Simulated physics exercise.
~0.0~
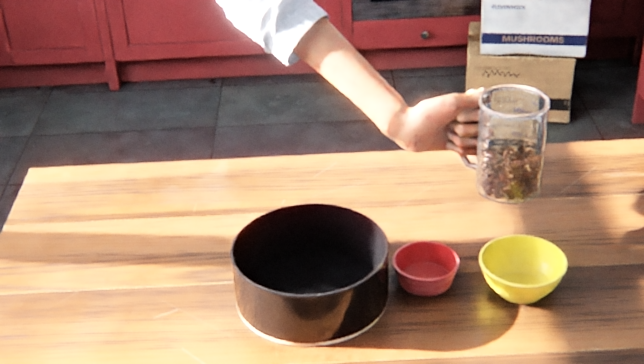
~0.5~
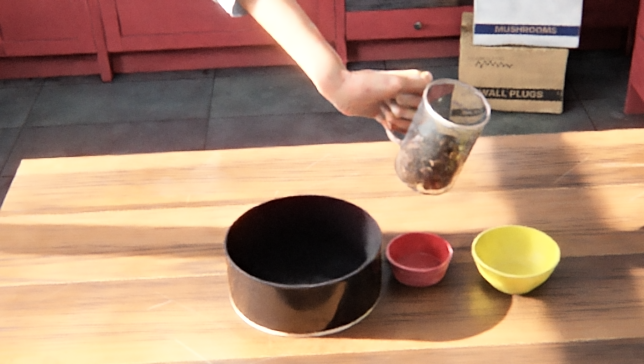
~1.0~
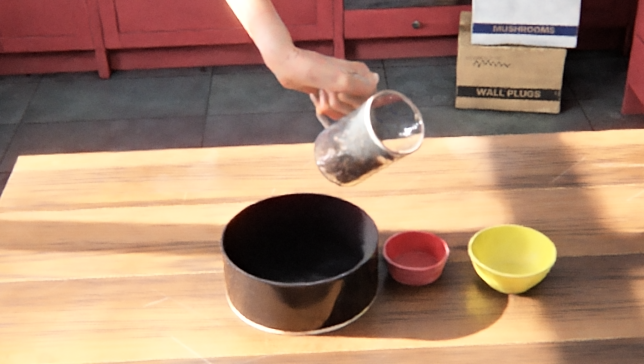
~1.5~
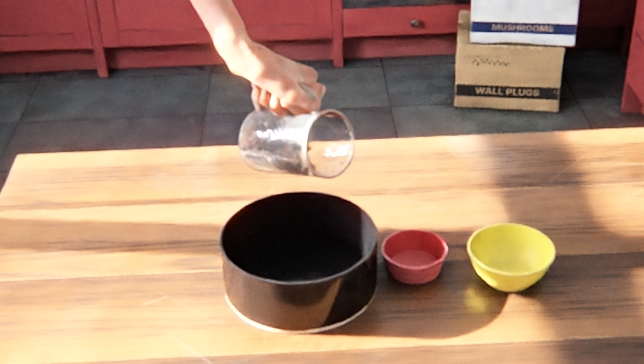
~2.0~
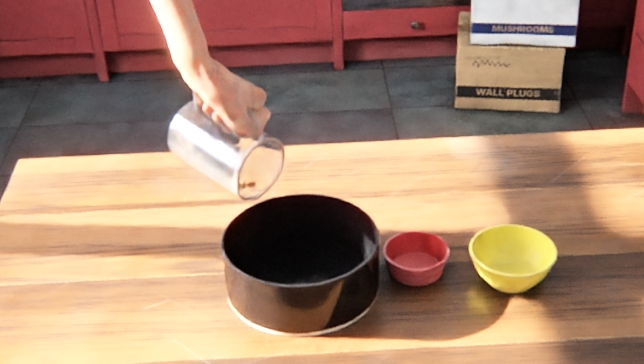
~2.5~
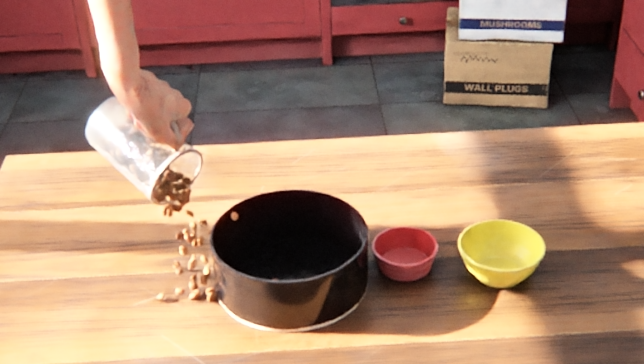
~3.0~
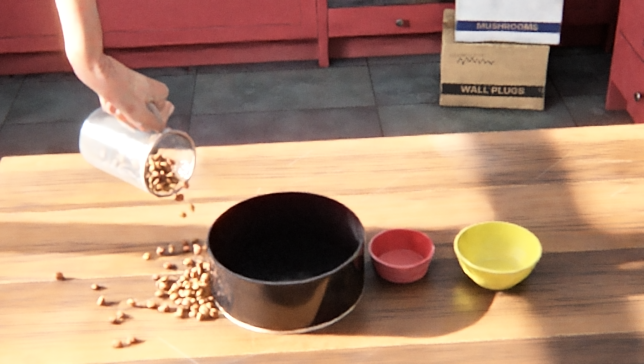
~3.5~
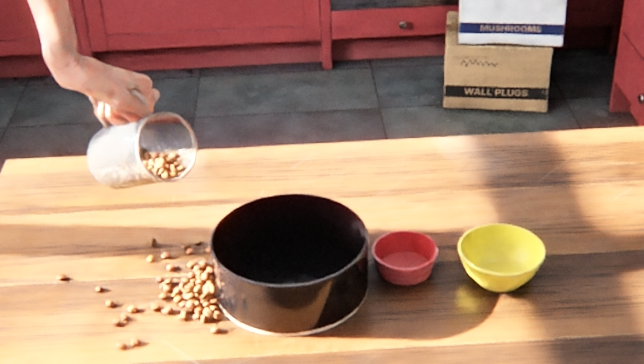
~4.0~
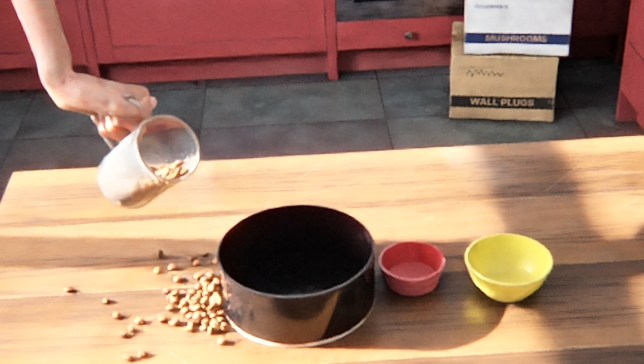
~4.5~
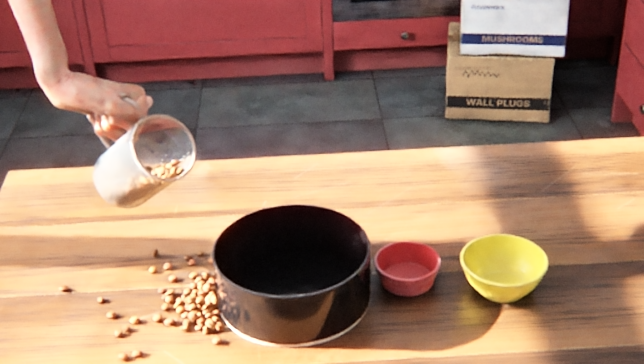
A clear glass jug of small brown pieces, held by a hand, starts above the right side of a wooden table, behind a black pot, a small red dish and a yellow bowl. The hand carries it left, tipping it further as it passes over the dish and the pot. Beyond the pot's left edge, the jug points downward and pieces tumble out, most landing in a heap on the table beside the pot. The hand then turns the jug back up, and the pouring stops. It stays held at a slant, still containing many pieces, above the scattered pile.
